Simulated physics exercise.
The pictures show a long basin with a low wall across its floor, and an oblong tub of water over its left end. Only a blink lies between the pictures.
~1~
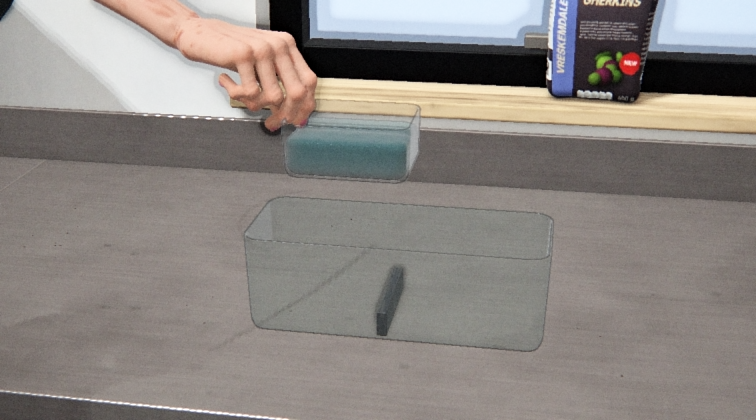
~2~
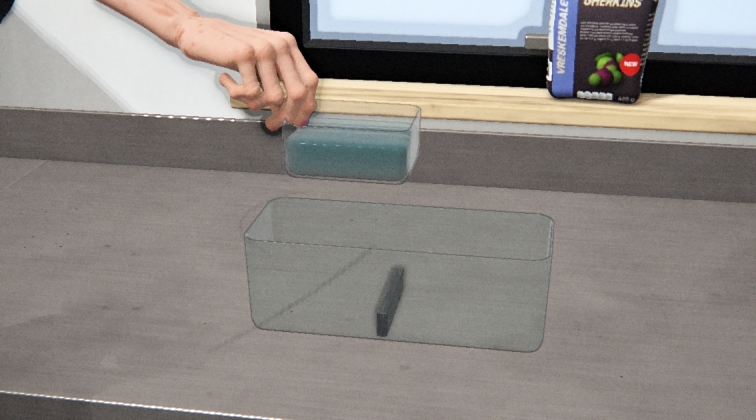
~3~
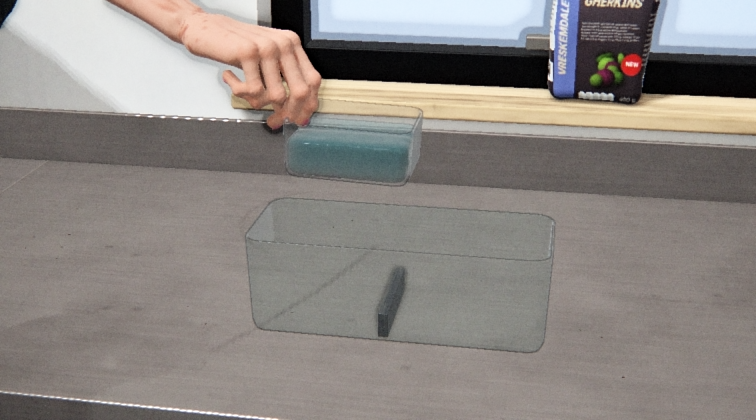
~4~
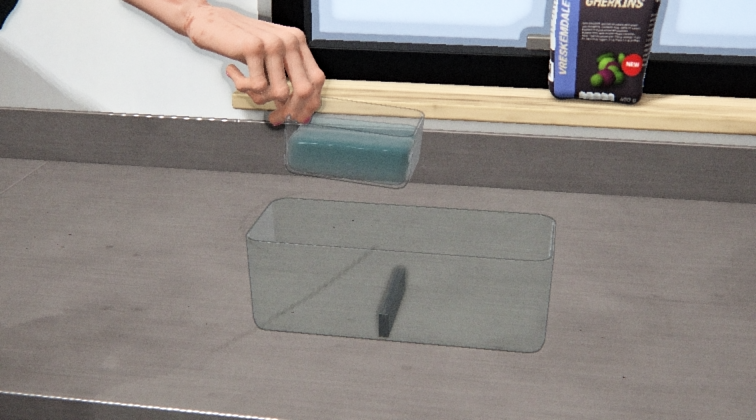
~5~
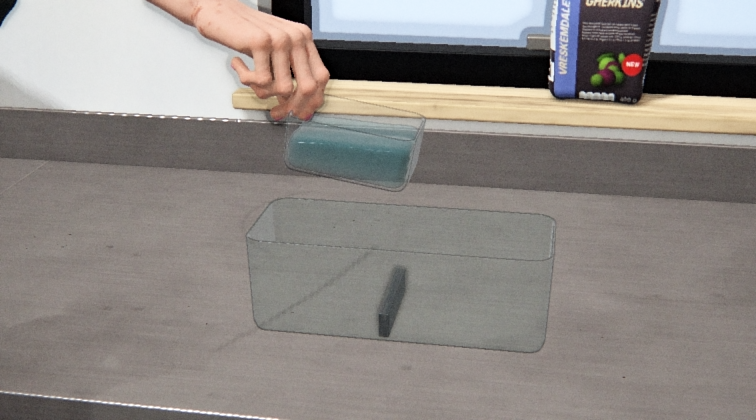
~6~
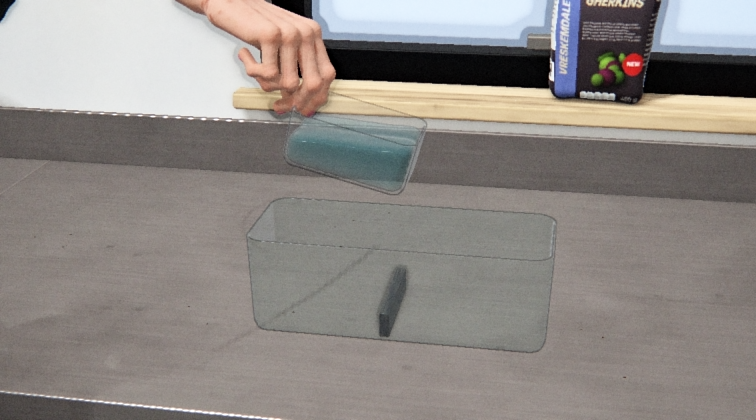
A hand holds a clear oblong tub of blue-green water above the left part of a long, clear basin with a low dark wall across its floor. They are on a grey counter seen from slightly above, with a pale wooden ledge and a dark packet of gherkins behind at right. The tub stays nearly level, then tilts gradually down to the right as the hand lifts its left end.
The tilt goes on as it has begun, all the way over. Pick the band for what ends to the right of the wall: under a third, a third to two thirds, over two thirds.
In the end more than two thirds is right of the wall.
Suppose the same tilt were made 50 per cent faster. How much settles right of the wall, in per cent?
Near 75 %.
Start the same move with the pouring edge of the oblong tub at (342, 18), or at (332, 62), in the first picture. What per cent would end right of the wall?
Roughly 60 per cent, and 50 per cent.
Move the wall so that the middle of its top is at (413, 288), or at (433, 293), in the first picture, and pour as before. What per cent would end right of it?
Roughly 75 per cent, and 60 per cent.
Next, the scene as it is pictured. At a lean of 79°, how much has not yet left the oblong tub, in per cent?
Close to 30 per cent.
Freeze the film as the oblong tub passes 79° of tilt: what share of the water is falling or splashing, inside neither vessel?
Some 35 per cent.
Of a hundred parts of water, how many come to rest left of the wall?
Some 15 per cent.
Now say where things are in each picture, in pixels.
In the first frame, tilt 0°; pouring edge (415, 119); surface from (295, 127) to (413, 134); the long basin's rim runs from (257, 218) to (552, 238); the wall's top is at (391, 290).
In the second frame, tilt 1°; pouring edge (415, 120); surface from (296, 128) to (414, 135).
In the third frame, tilt 2°; pouring edge (417, 123); surface from (297, 128) to (415, 136).
In the fourth frame, tilt 5°; pouring edge (419, 126); surface from (298, 127) to (416, 137).
In the fifth frame, tilt 9°; pouring edge (420, 130); surface from (298, 126) to (417, 138).
In the sixth frame, tilt 14°; pouring edge (421, 136); surface from (298, 126) to (419, 138).
A moment on, the oblong tub is tipped on its side and 31 per cent is still to pour, 0 is left of the wall and 33 right of it.
Next, the oblong tub is tipped right over and 4 per cent is still to pour, 15 is left of the wall and 77 right of it.
Then the oblong tub is tipped right over and 0 per cent is still to pour, 17 is left of the wall and 82 right of it.
Later the oblong tub is tipped right over and 0 per cent is still to pour, 17 is left of the wall and 82 right of it.
In the end 17 per cent lies left of the wall, 82 right of it and 1 outside.
